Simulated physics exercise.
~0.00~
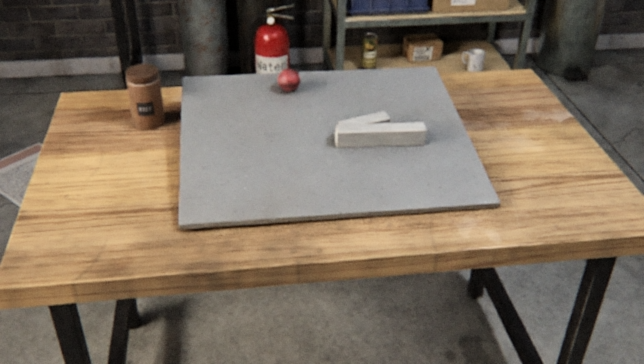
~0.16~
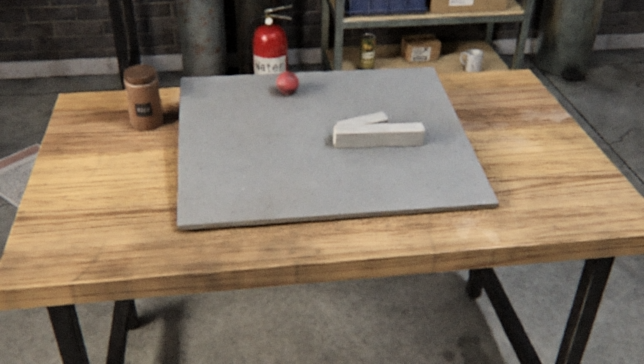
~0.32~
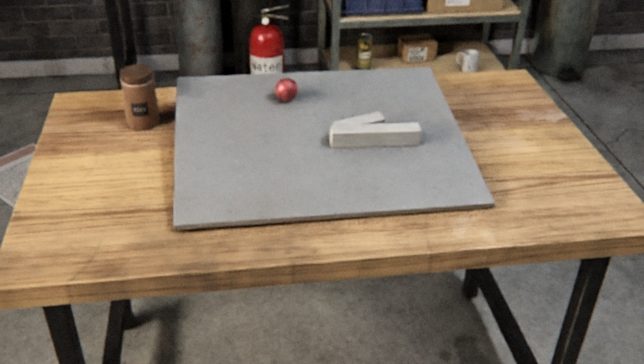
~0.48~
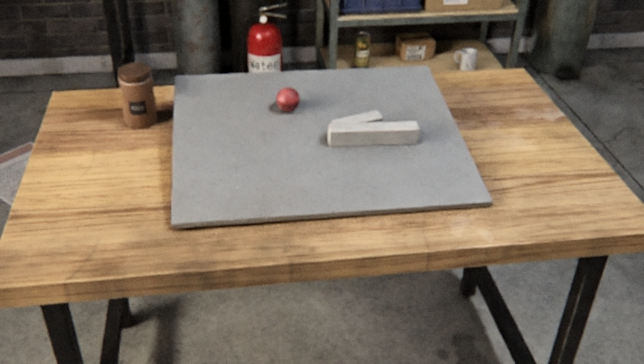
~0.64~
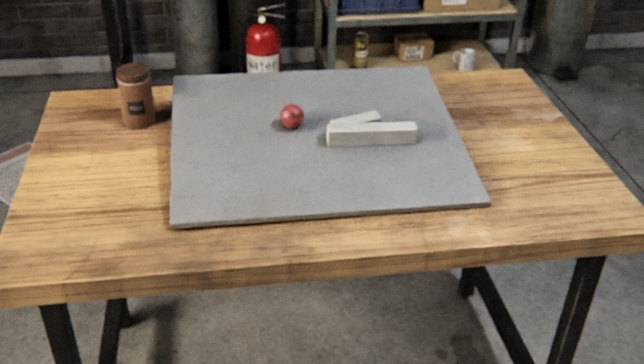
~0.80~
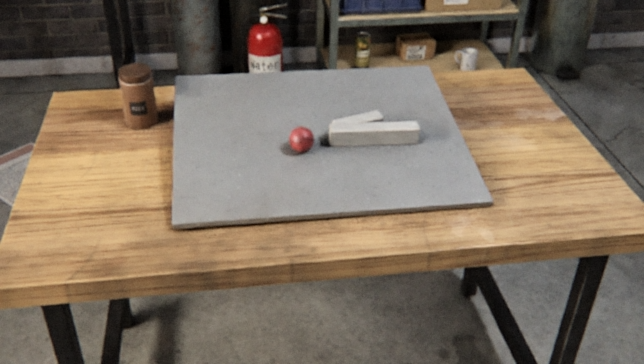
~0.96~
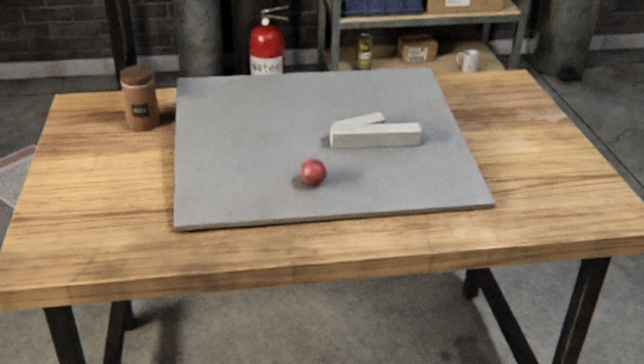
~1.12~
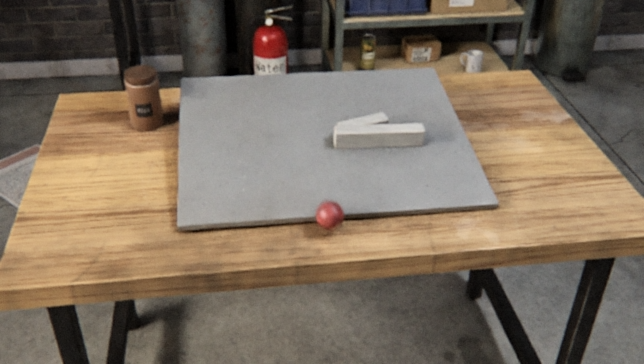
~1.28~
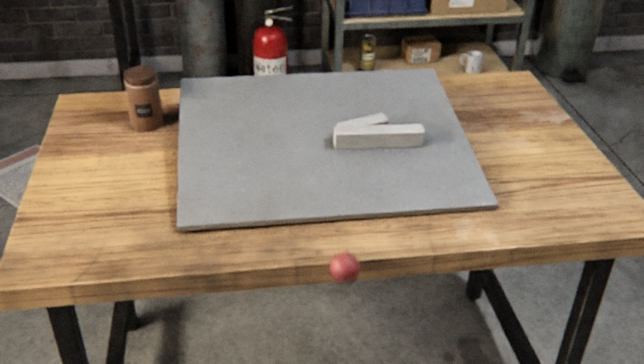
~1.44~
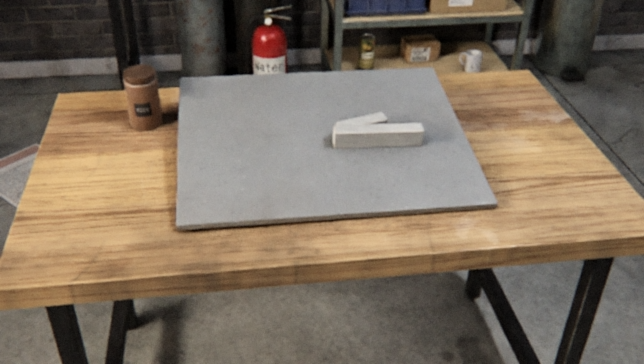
Red ball rolling down a tilted grey board past pale blocks, dropping over the near edge and out of view, brown jar staying put.
